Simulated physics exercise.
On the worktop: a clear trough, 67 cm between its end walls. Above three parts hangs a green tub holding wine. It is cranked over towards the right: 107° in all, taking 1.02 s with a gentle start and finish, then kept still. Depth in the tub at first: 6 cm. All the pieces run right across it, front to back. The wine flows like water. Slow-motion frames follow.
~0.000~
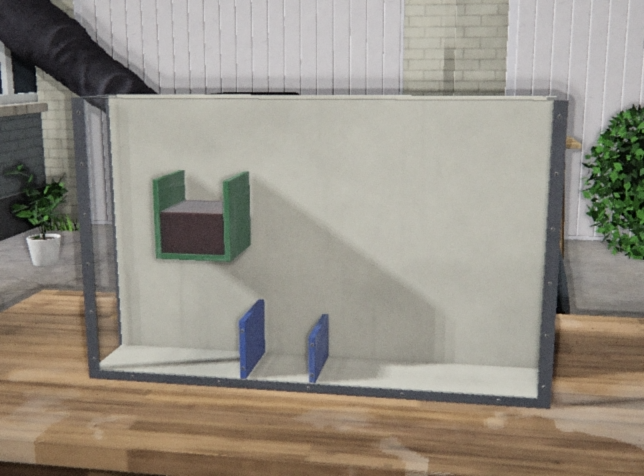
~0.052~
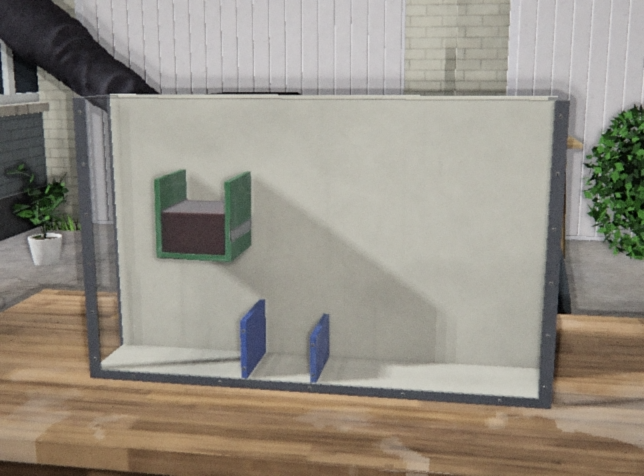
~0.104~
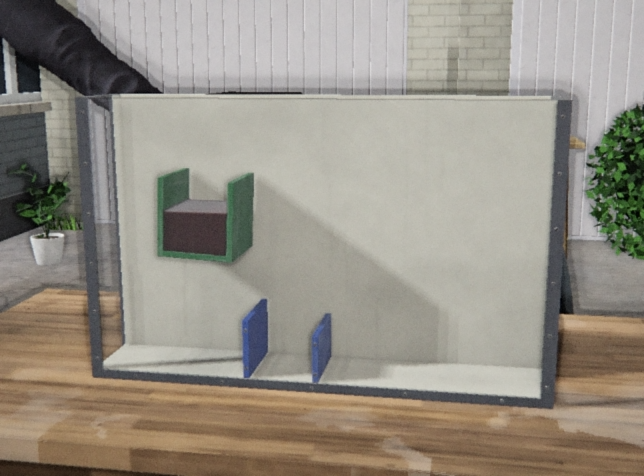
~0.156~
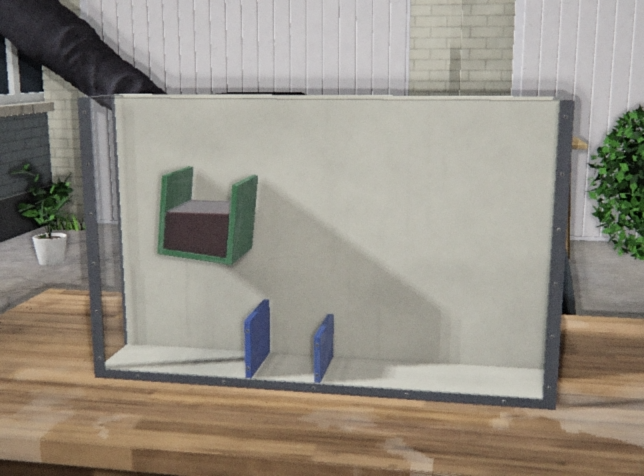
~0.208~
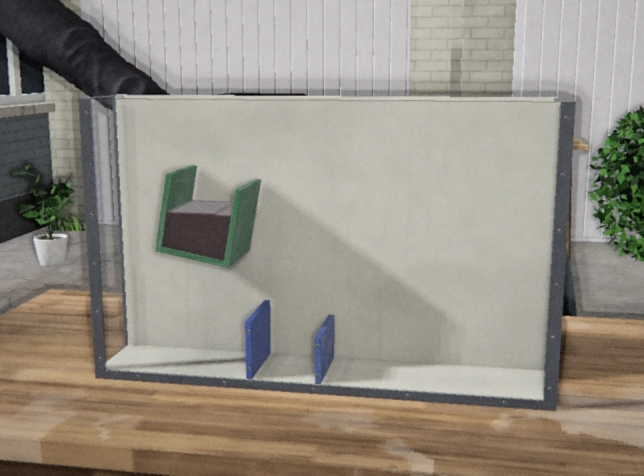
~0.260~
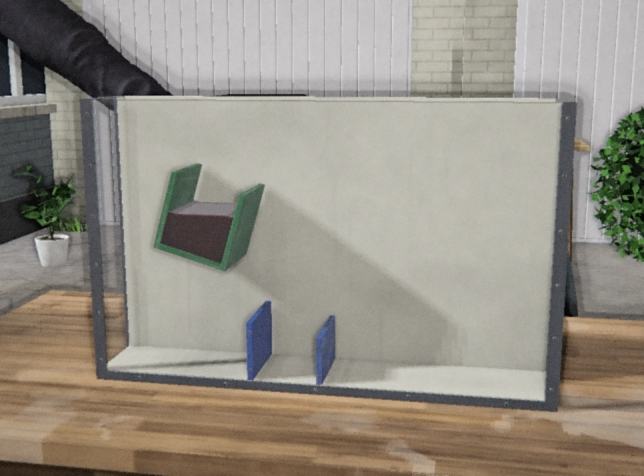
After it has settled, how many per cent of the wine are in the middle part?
Roughly 95 per cent ends in the middle part.
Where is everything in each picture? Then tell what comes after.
In the first picture, turned 0° so far; the right rim is at (225, 183); the highest wine is at (189, 215); divider tops at (242, 323) and (312, 339).
In the second picture, turned 1° so far; the right rim is at (227, 183); the highest wine is at (166, 214).
In the third picture, turned 3° so far; the right rim is at (230, 184); the highest wine is at (219, 215).
In the fourth picture, turned 6° so far; the right rim is at (235, 187); the highest wine is at (216, 215).
In the fifth picture, turned 11° so far; the right rim is at (238, 191); the highest wine is at (200, 216).
In the sixth picture, turned 16° so far; the right rim is at (242, 196); the highest wine is at (173, 216).
Then, 0.45 s in, hardly anything has reached the bottom yet.
Then, 0.70 s in, hardly anything has reached the bottom yet.
Then, 1.03 s in, 66 per cent is down, the largest part in the middle part.
Finally, the split from left to right is 2, 93 and 5 per cent.
